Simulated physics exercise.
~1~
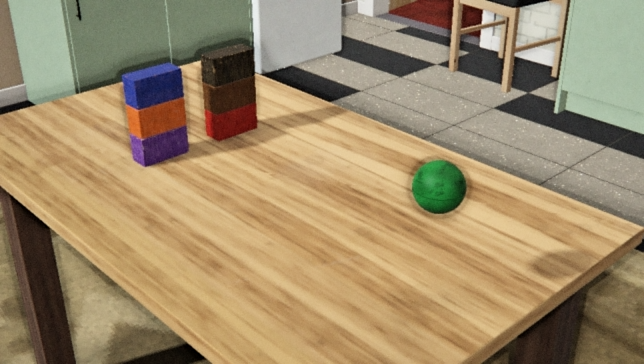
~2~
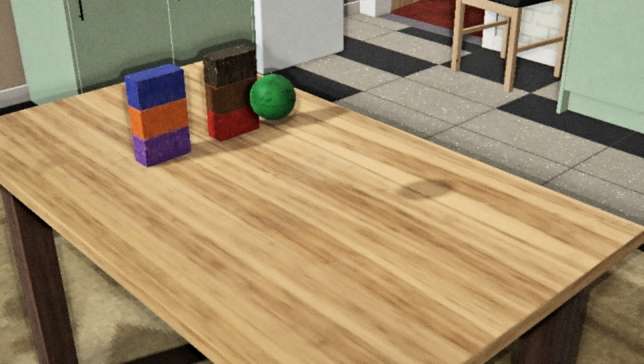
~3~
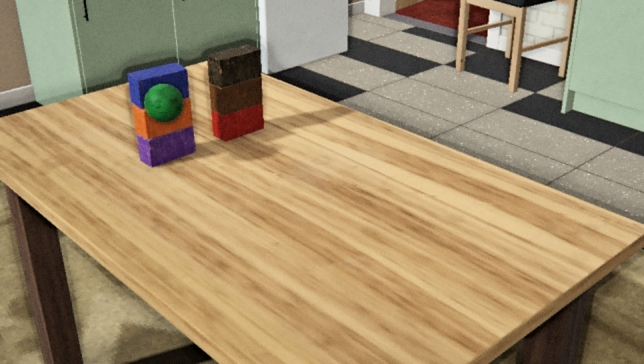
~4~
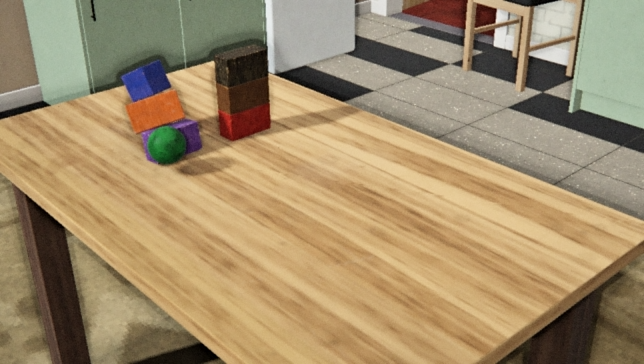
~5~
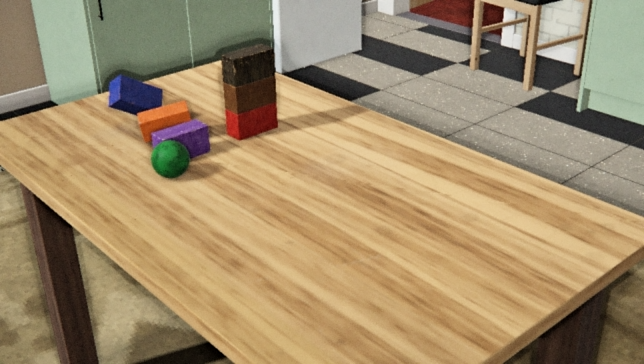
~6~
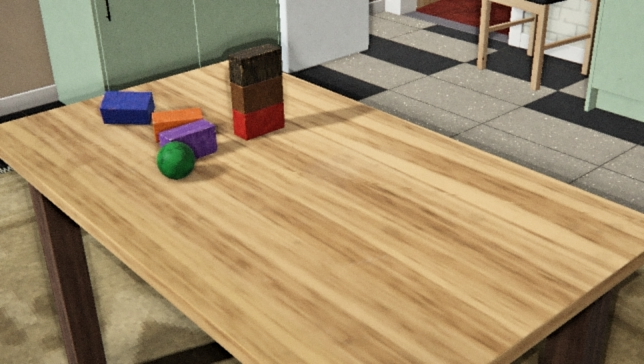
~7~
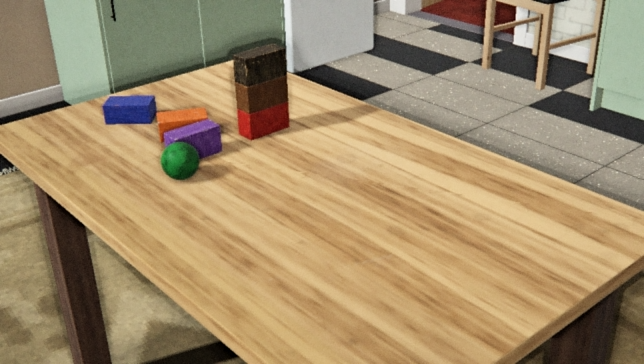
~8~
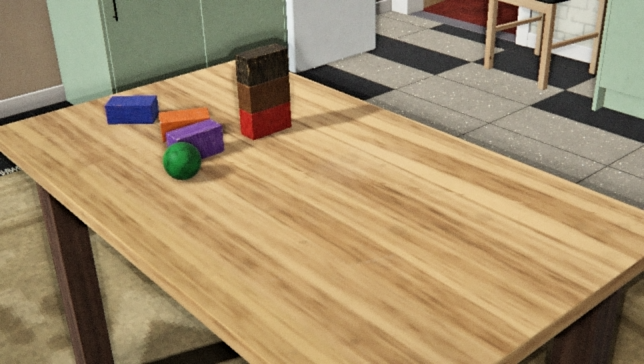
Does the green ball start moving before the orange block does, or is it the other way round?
The green ball moves first, crossing toward the stacks while the orange block is still in place. The orange block only shifts and leans once the ball has reached its stack.
